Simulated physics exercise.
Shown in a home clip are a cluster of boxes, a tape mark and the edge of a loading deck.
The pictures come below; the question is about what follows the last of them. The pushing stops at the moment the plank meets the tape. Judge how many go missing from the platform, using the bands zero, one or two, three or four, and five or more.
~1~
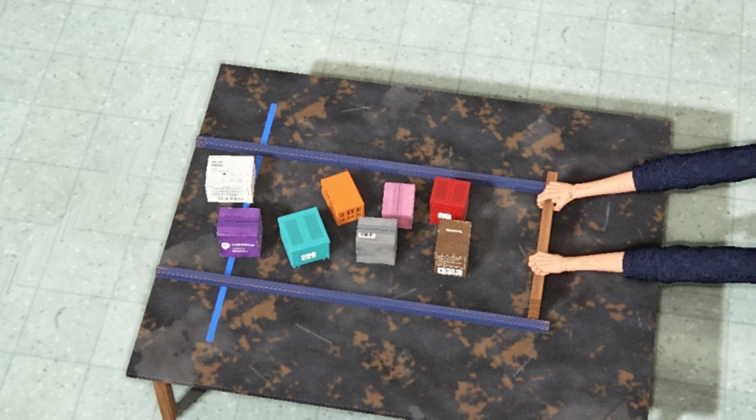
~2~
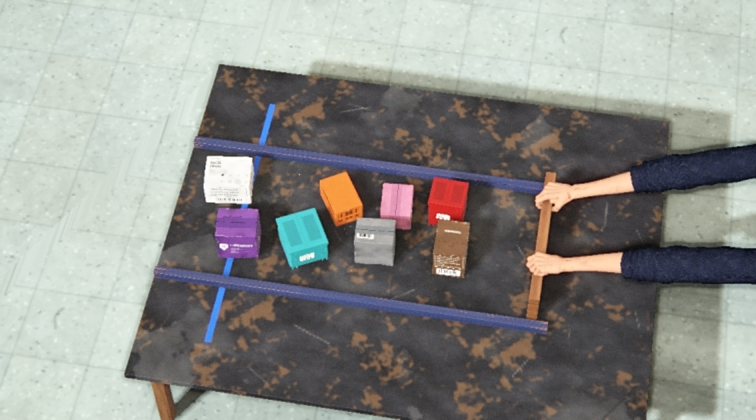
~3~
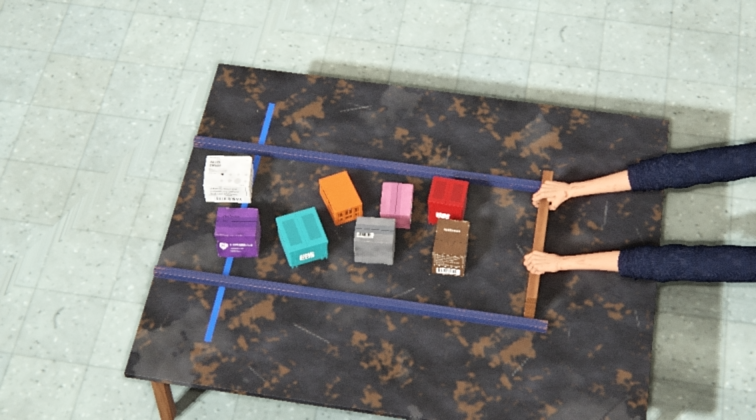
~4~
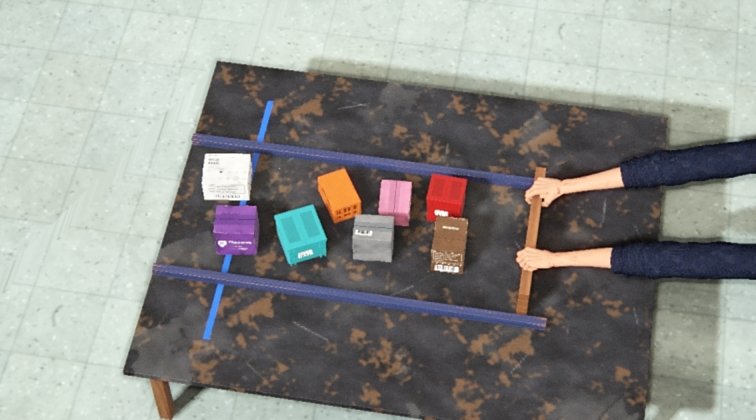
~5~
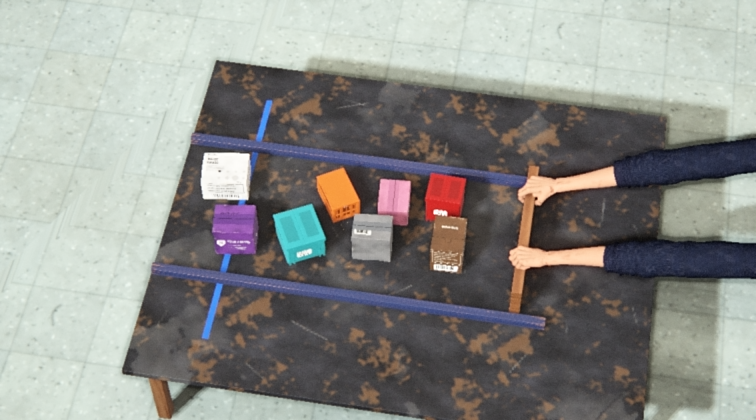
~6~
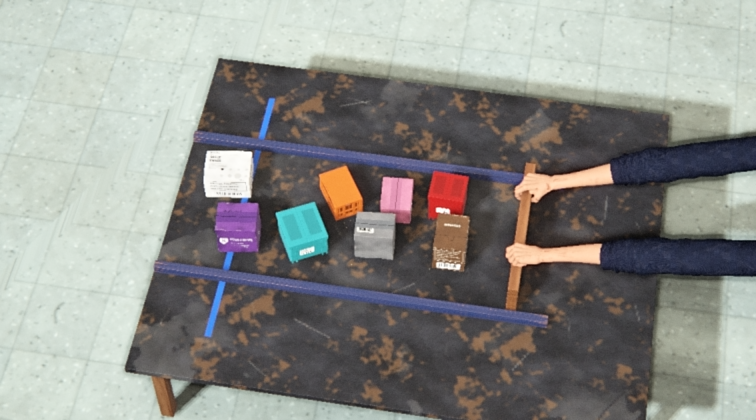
My prediction is three or four fallers.
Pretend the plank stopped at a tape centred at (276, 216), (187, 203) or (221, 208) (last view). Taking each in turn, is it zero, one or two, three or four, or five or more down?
Taking the places in the order asked: 1 or 2, then more than four, then more than four.
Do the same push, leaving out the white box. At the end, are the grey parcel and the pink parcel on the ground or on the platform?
In that case the grey parcel remains in place while the pink parcel remains in place.
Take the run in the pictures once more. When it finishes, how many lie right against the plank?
In contact: 2.
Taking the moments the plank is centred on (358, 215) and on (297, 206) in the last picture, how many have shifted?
Well, it's 7 at the first one and 8 at the second.
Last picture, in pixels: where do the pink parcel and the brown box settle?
(199, 175) and (222, 211).
Soon after, none off yet; white box at rest near (229, 174); purple box at rest near (238, 228); turquoise tote at rest near (303, 233).
Then, none off yet; white box moving near (226, 174); purple box moved about its own width near (200, 220); turquoise tote moved about its own width near (241, 227).
At rest, the number that fall off is three or four; fallen, orange crate, turquoise tote, purple box and white box.
